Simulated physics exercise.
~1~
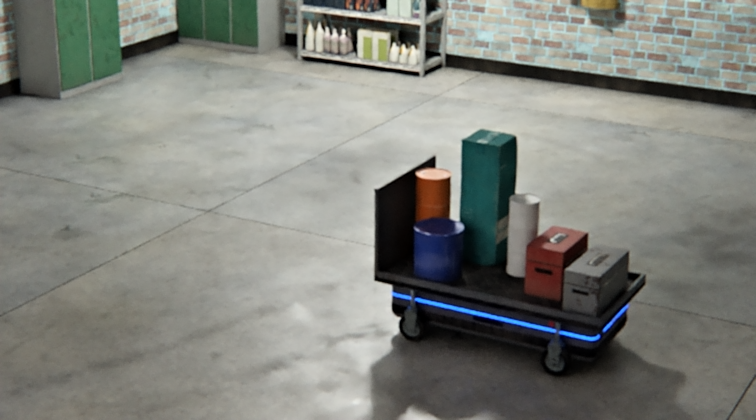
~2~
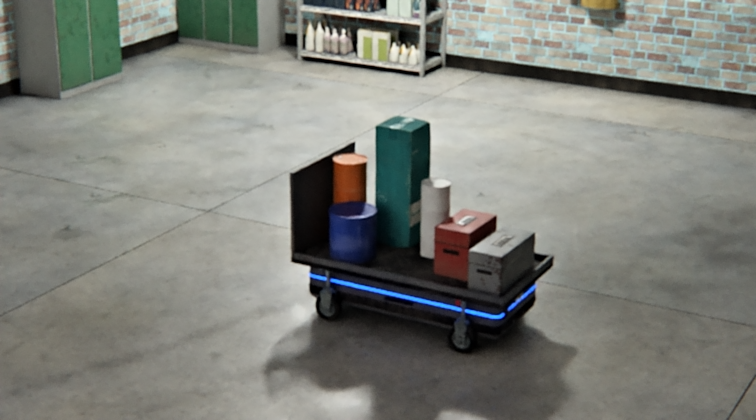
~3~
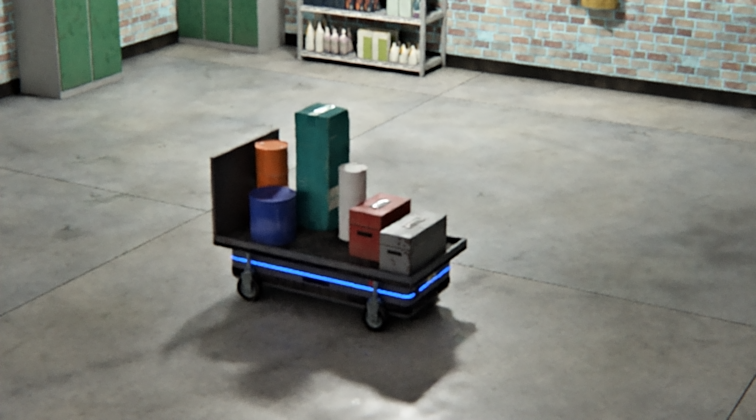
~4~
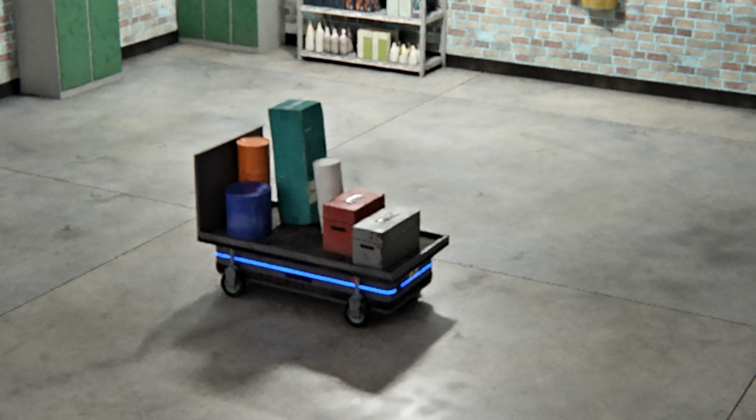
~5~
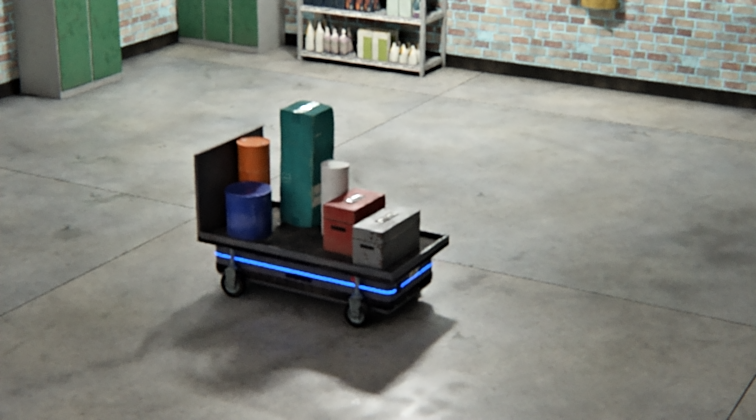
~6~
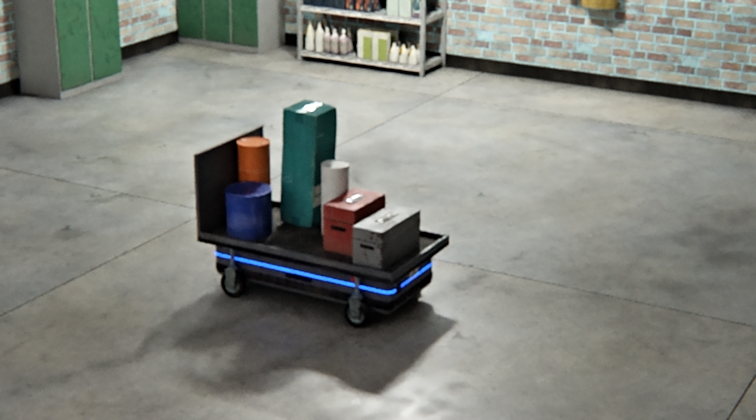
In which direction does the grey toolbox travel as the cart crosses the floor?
The grey toolbox travels to the left, riding on the cart until it comes to a stop.
In the video, a flat cart with a glowing blue strip carries canisters, toolboxes, a blue pail and a tall turquoise box leftward across a concrete floor. It stops, the turquoise box tilts left and settles upright, and everything remains aboard.
